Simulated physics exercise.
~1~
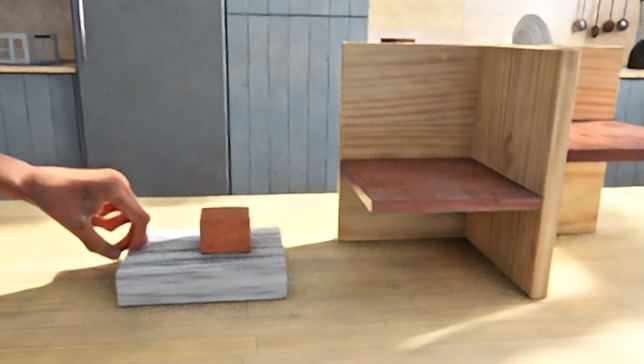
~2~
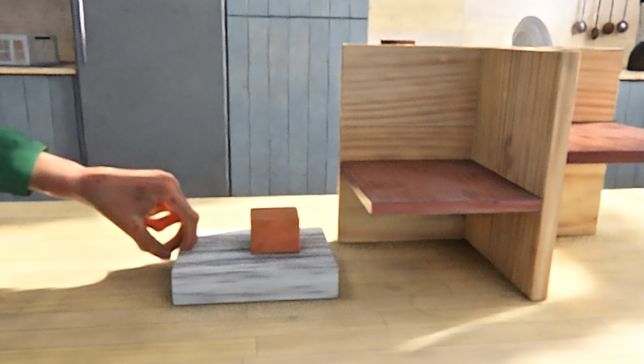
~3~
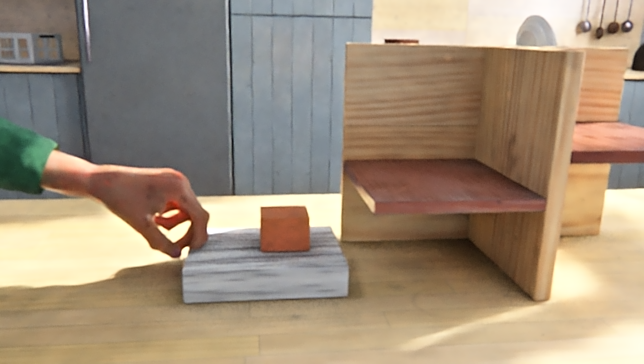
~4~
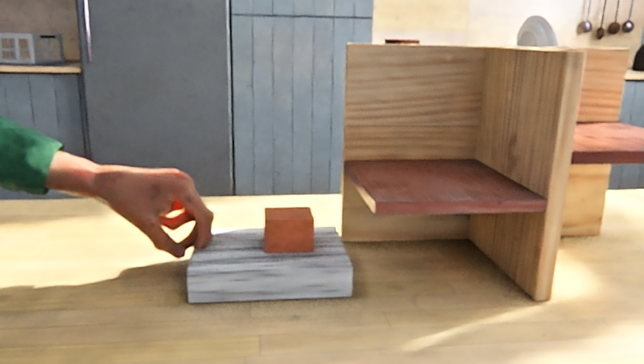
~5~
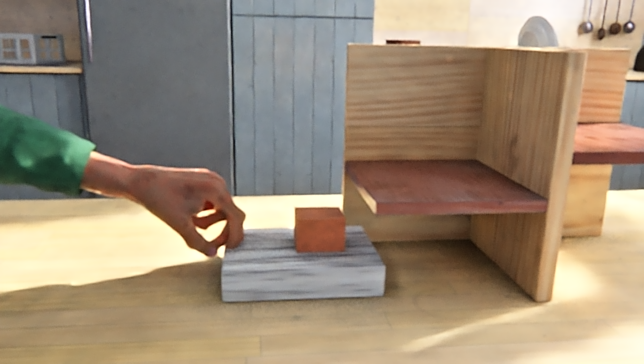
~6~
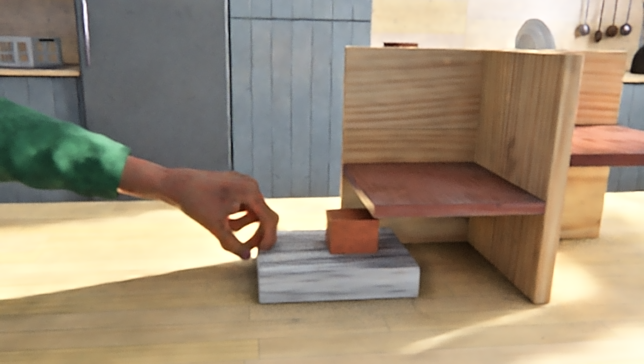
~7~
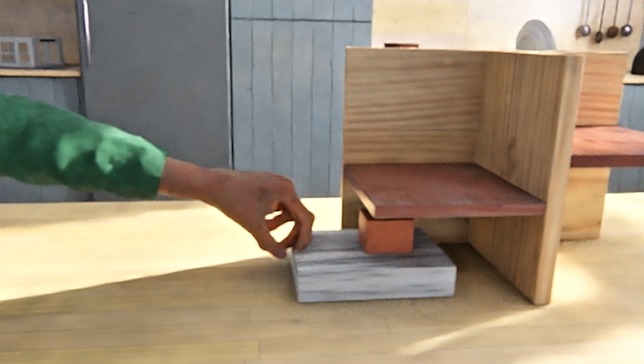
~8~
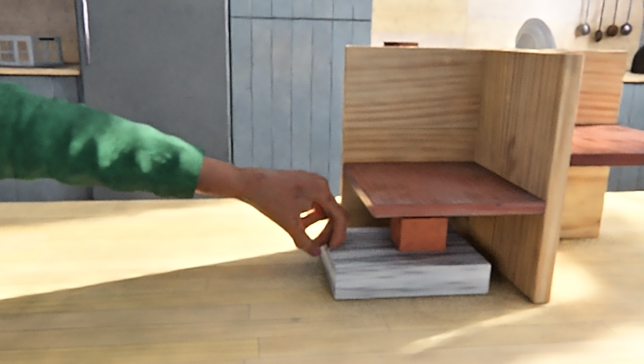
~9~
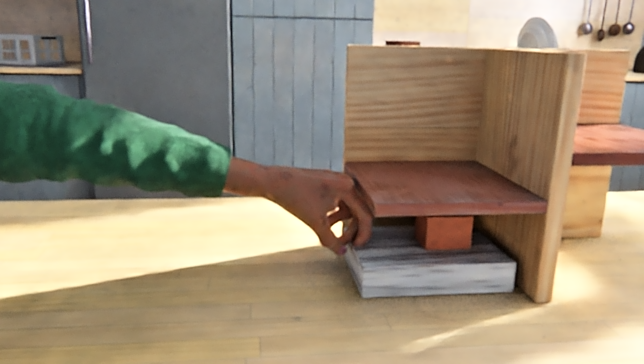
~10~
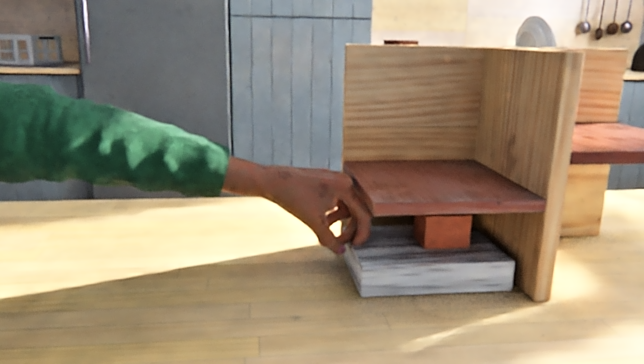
A hand pushes a white board carrying an orange block rightward until both rest beneath the shelf.
